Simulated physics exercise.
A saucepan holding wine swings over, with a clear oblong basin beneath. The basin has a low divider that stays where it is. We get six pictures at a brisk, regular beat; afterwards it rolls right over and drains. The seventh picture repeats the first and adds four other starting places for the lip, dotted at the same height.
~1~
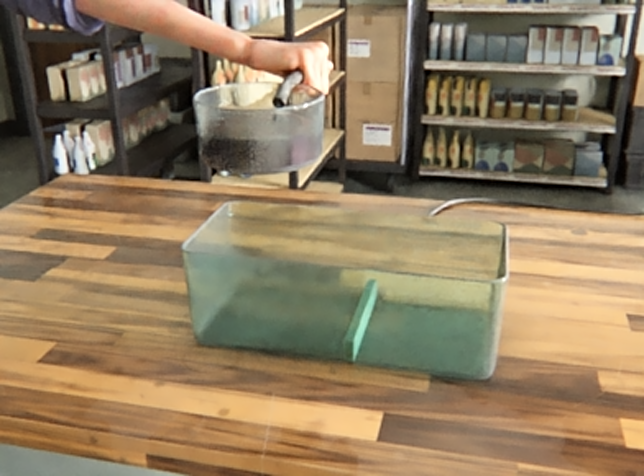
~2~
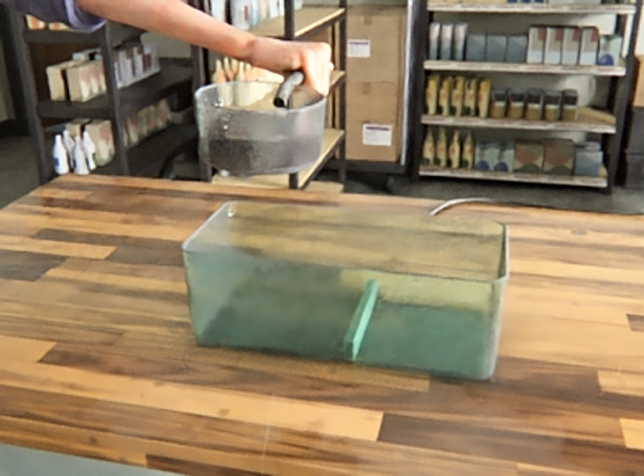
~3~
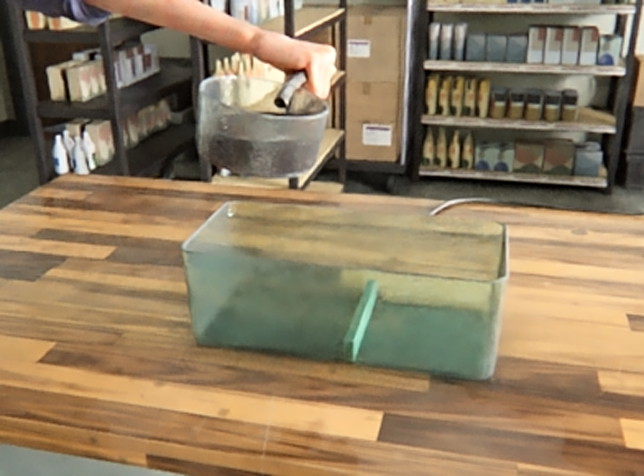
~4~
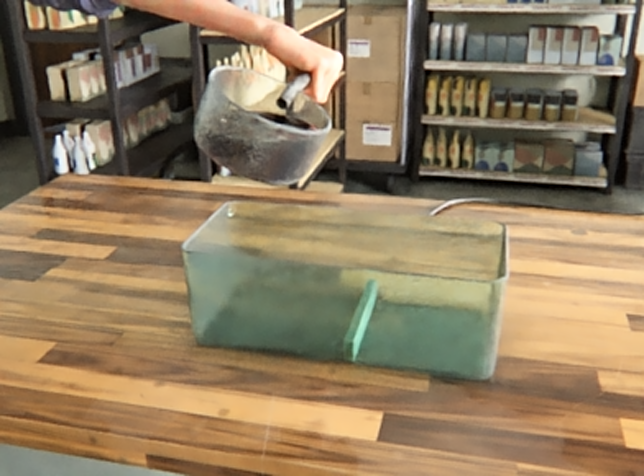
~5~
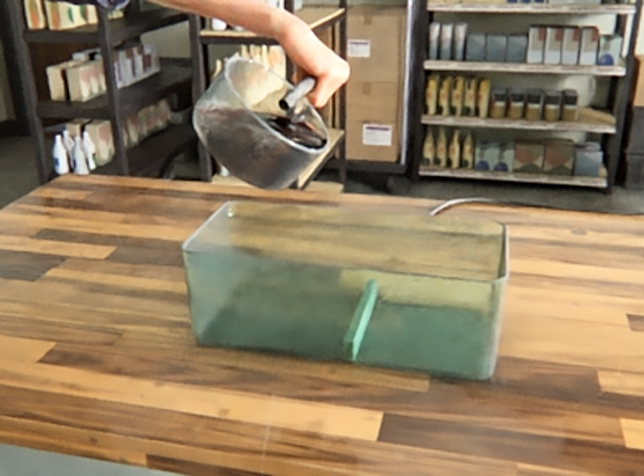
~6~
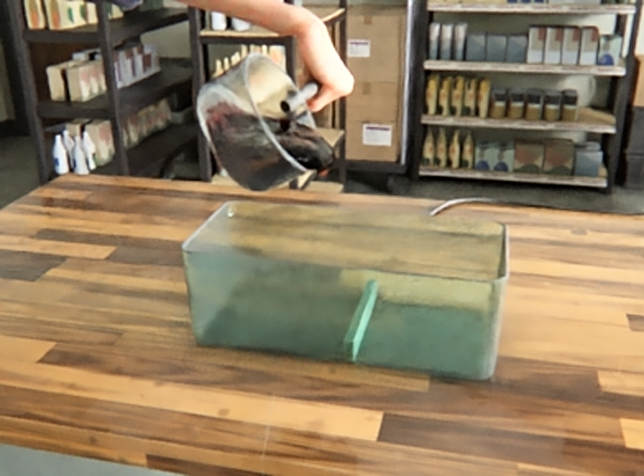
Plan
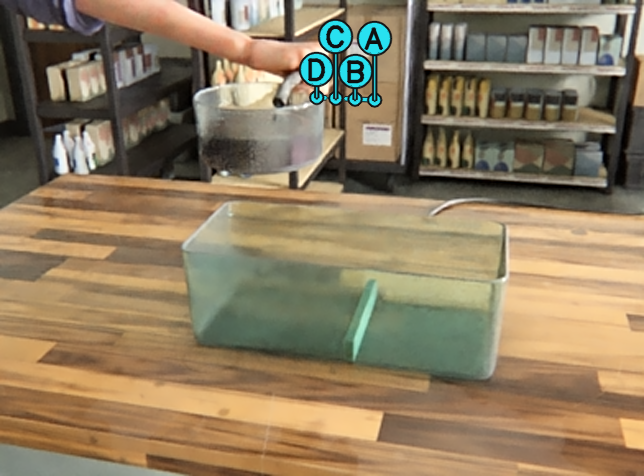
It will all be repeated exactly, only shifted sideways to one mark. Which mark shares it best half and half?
C is best.
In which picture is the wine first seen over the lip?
Picture 6.
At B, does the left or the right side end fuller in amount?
More ends on the right.
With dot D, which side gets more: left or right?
More ends on the left.
In cyan, A at (374, 100); B at (355, 99); C at (335, 98); D at (316, 97).
With A, about 15 % ends left of the wall and 83 % right of it.
With B, about 34 % ends left of the wall and 65 % right of it.
With C, about 49 % ends left of the wall and 49 % right of it.
With D, about 70 % ends left of the wall and 26 % right of it; 5 % is lost outside.
